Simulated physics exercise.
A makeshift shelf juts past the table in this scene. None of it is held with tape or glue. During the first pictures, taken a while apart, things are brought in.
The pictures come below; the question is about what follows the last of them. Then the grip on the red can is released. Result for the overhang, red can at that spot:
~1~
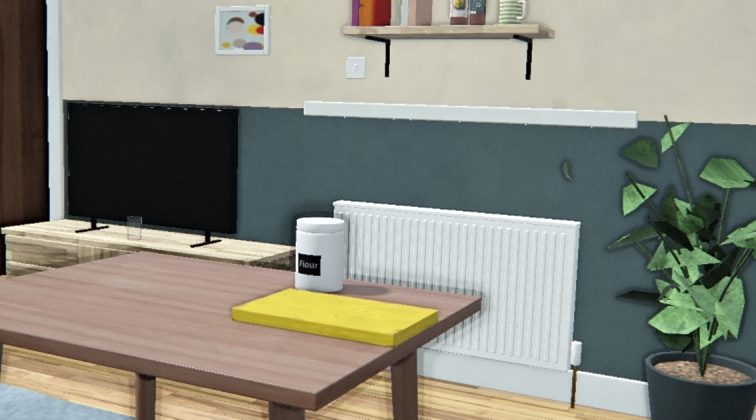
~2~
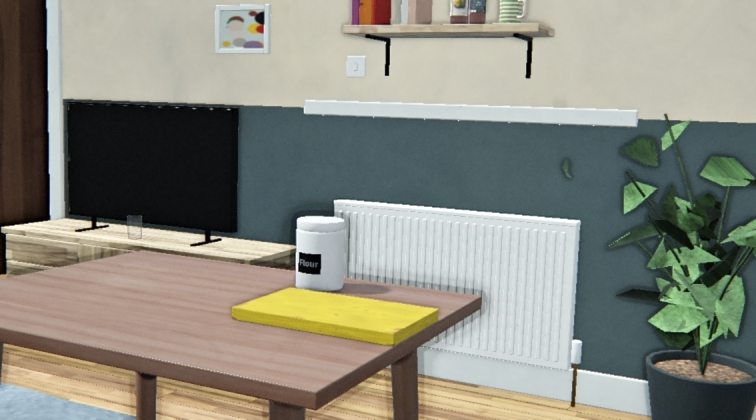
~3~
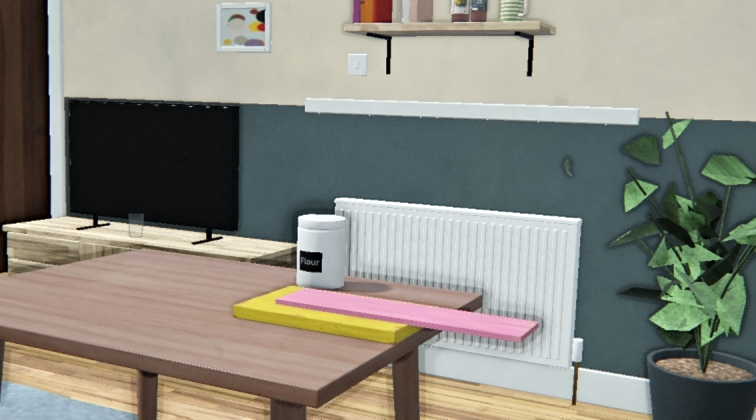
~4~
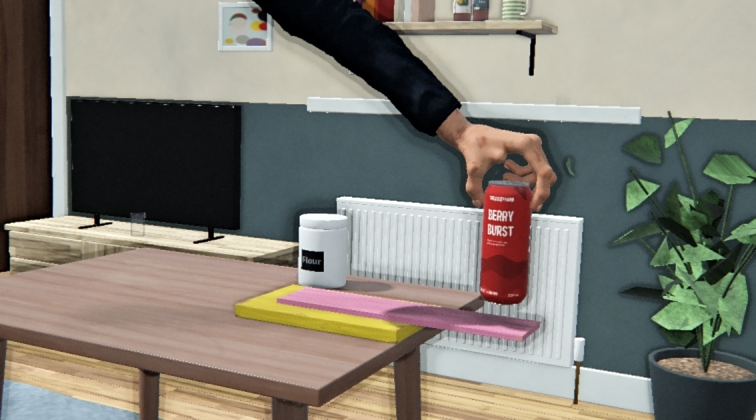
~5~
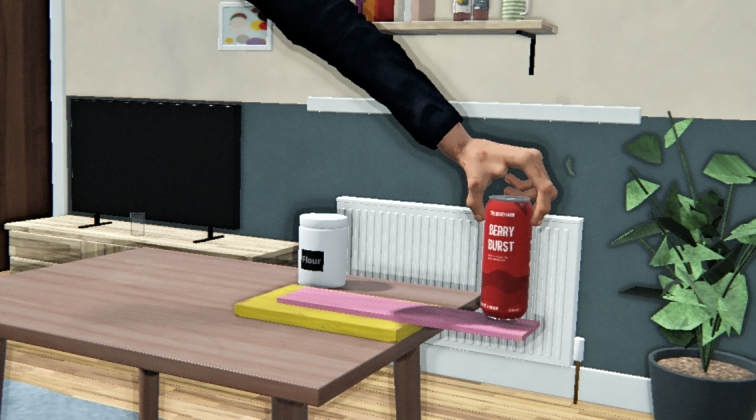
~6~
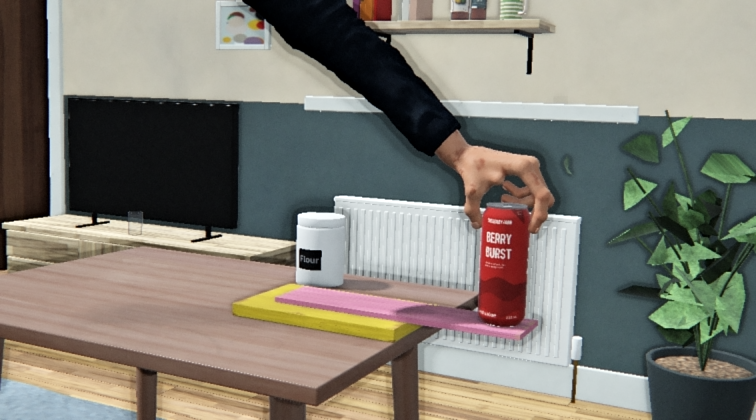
I expect a fall.
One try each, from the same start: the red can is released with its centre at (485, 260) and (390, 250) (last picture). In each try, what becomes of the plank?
In case one it tumbles, while in case two it stays where it is.
Then, 0.40 s on from there, red can now down on the floor or falling; pink plank on its side.
Then, 0.50 s on from there, pink plank now down on the floor or falling.
Then, 0.70 s on from there, things are still on the move.
Then, 0.90 s on from there, as before.
In the end, down on the floor or falling, red can and pink plank; the other 2 unmoved. The plank tips off the edge.
